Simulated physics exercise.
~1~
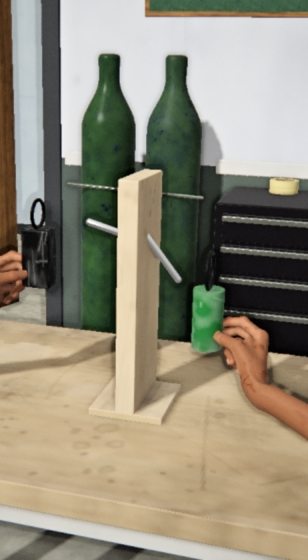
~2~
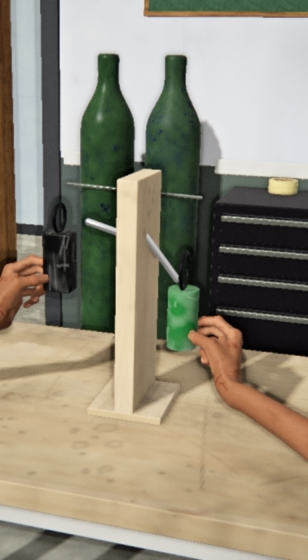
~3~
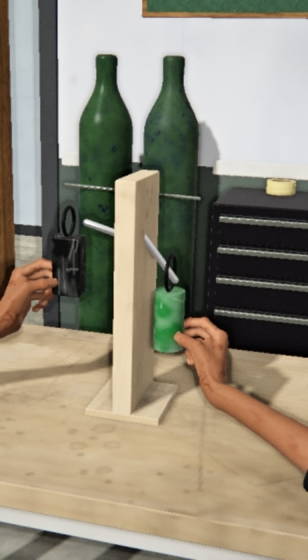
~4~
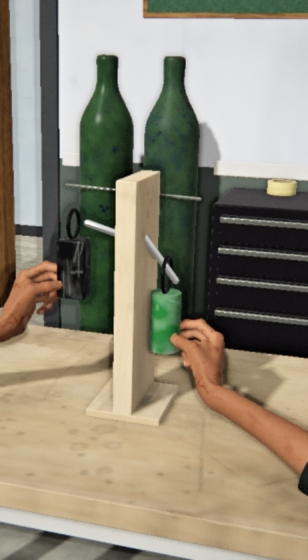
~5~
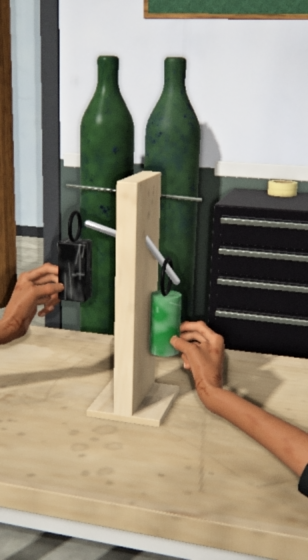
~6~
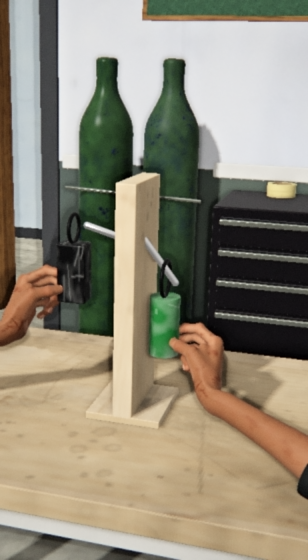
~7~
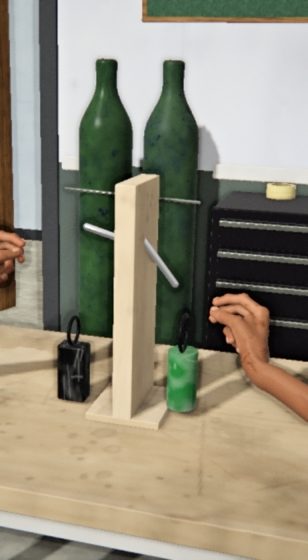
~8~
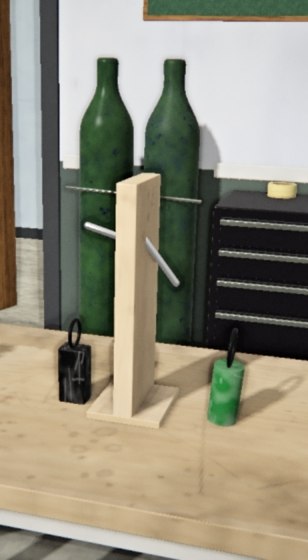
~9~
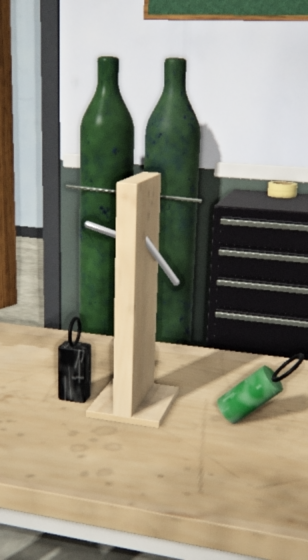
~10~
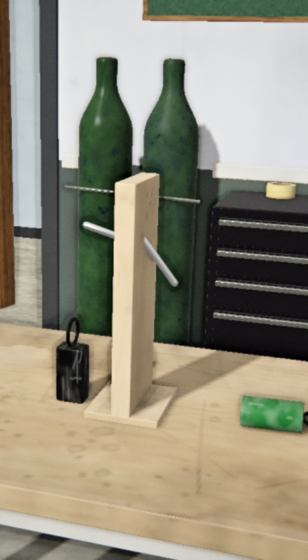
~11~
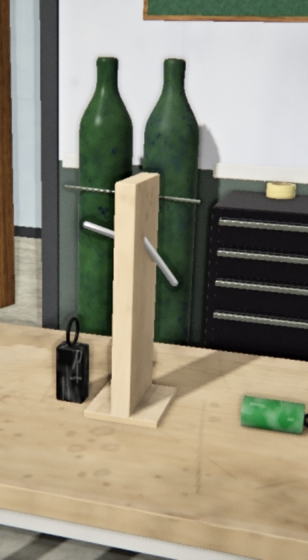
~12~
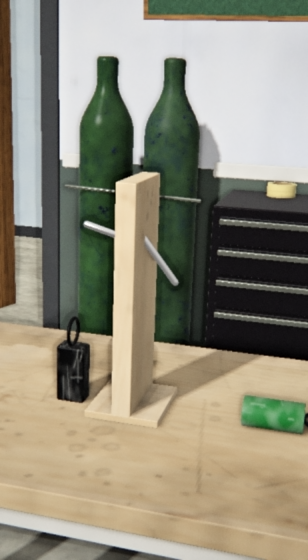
Two hands release a black pouch and green lantern, which drop before the lantern topples right.
